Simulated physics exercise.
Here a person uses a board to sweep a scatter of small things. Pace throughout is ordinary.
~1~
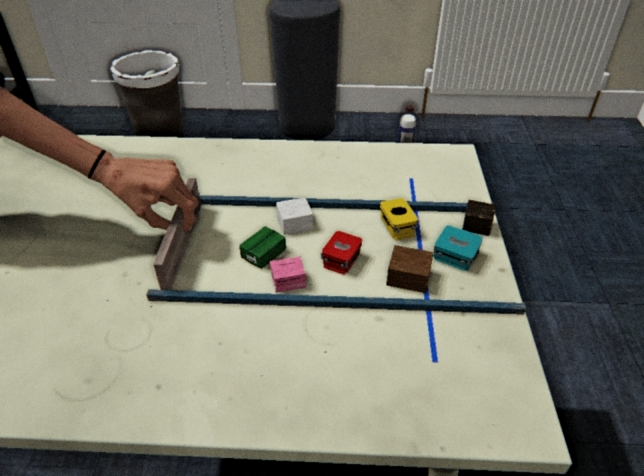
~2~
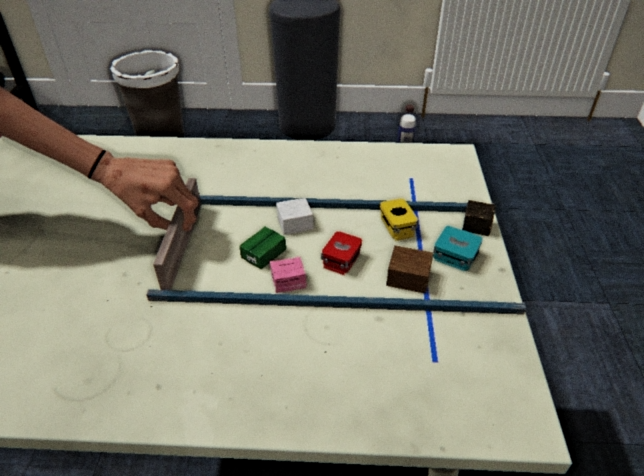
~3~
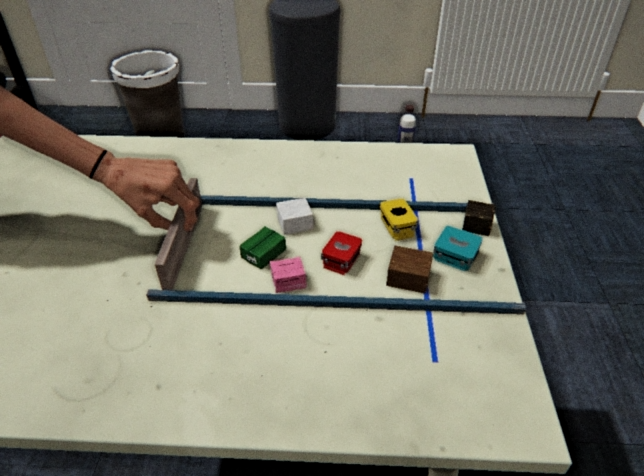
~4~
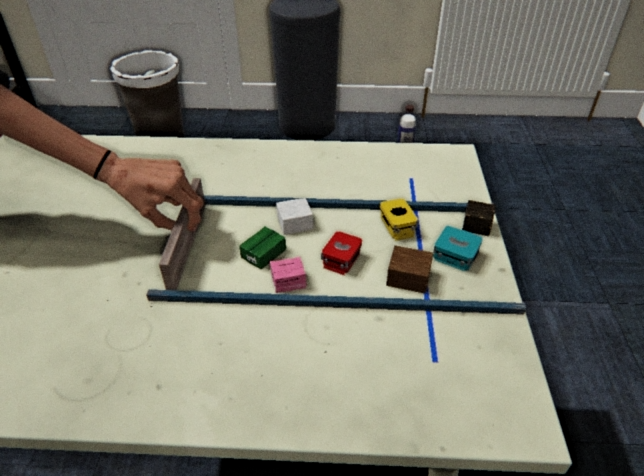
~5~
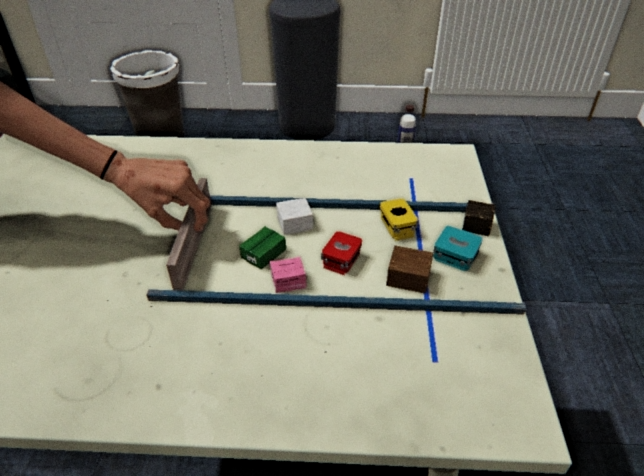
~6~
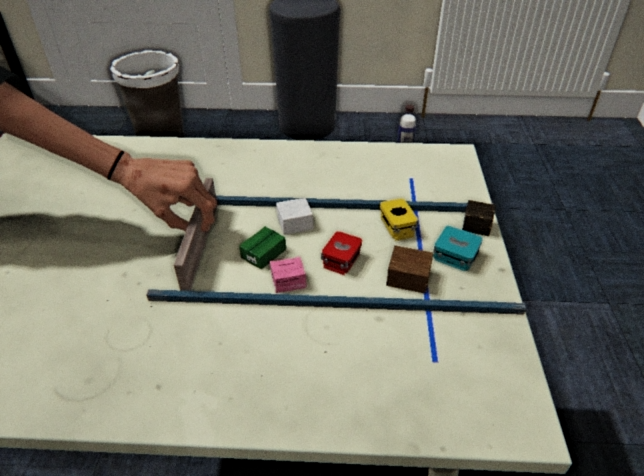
A hand holding a board upright on a table, then sliding it slightly right toward scattered colourful boxes that stay still.
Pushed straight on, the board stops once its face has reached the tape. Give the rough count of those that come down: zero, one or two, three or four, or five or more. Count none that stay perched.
Fallen: Nil.
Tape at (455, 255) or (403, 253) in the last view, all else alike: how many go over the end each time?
Taking the two tries in order, the numbers are 2 and 0.
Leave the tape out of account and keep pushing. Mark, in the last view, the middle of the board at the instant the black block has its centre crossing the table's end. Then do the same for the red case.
The black block gives roughly (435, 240), the red case roughly (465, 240).
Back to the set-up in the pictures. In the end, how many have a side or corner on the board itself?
That makes 3.
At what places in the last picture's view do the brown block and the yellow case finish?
Brown block: (478, 279); yellow case: (462, 222).
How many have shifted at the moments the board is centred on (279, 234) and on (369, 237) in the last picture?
At that stage 3; at the next, 6.
A little later, none off yet; black block at rest near (479, 218); turquoise case at rest near (457, 249); brown block at rest near (410, 269).
When it is over, the number that fall off is zero.
